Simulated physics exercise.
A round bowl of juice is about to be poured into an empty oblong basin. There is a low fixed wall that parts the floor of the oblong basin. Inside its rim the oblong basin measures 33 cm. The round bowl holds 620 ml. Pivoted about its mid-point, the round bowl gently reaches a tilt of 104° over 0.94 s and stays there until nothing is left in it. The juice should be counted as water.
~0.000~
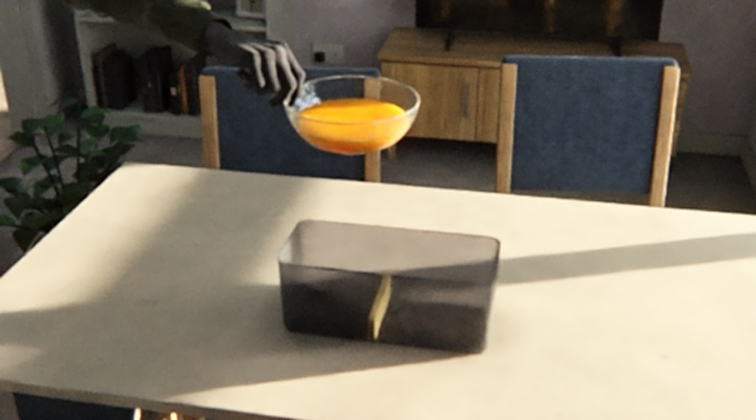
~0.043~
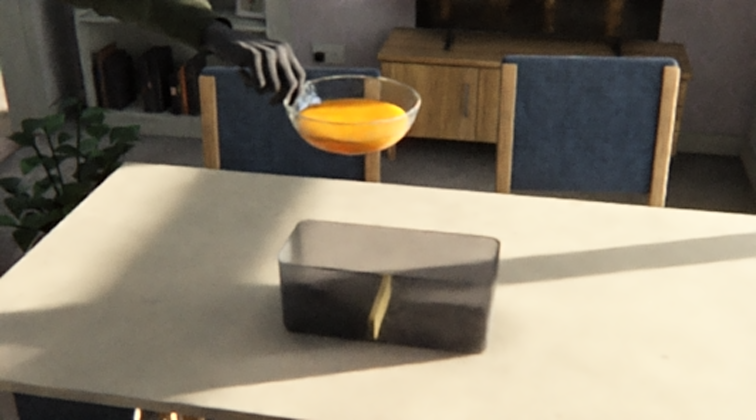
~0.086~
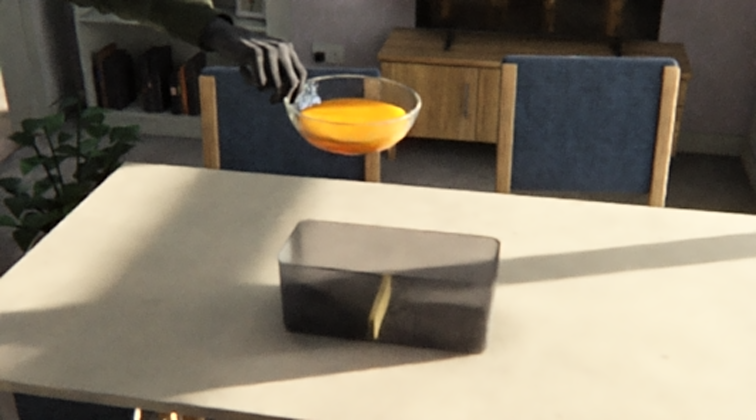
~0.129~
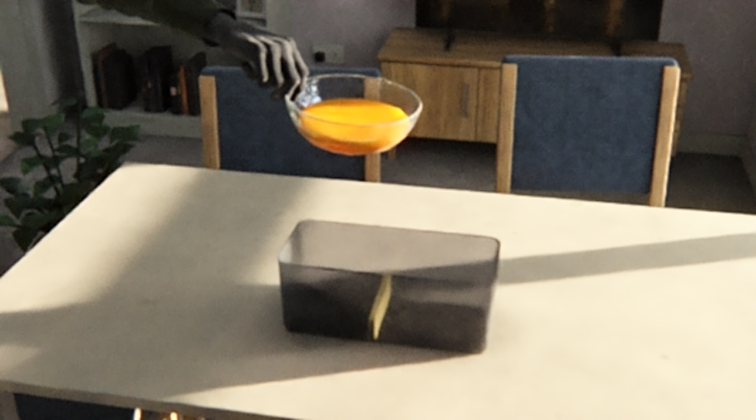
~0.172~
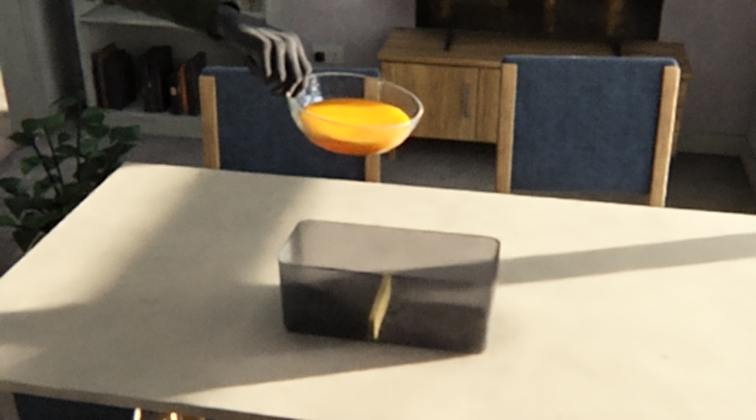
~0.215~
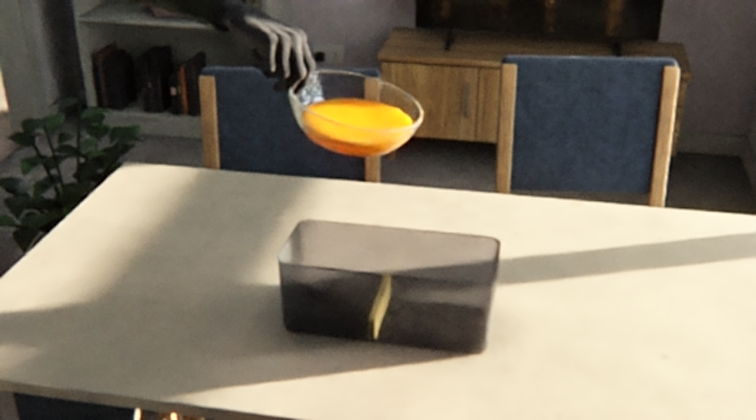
A gray hand held a round glass bowl of orange juice above an empty dark oblong basin on a table, staying nearly level at first, then gently tilting the bowl down toward the right.
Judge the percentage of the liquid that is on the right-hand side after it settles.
My estimate is 86 %.
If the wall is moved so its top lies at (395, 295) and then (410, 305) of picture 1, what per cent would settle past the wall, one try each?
Respectively 85 and 60 %.
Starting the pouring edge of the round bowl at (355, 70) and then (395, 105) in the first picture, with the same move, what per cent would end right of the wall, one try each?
Respectively 70 and 80 %.
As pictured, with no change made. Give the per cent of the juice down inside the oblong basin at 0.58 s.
About 8 per cent.
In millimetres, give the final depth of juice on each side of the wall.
Around 4 mm deep on the left, around 22 mm deep on the right.
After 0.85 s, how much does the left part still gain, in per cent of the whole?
Roughly 6 percent.
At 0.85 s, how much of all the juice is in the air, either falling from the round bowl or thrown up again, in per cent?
It comes to some 14 percent of the total.
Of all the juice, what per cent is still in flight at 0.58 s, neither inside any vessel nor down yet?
Roughly 64 percent.
By 0.58 s the tilt is 71° and 29 per cent is still to pour, 0 is left of the wall and 8 right of it.
By 0.85 s the tilt is 102° and 0 per cent is still to pour, 5 is left of the wall and 81 right of it.
By 1.13 s the tilt is 104° and 0 per cent is still to pour, 10 is left of the wall and 87 right of it.
By 1.44 s the tilt is 104° and 0 per cent is still to pour, 11 is left of the wall and 86 right of it.
At rest 11 per cent lies left of the wall, 86 right of it and 3 outside.
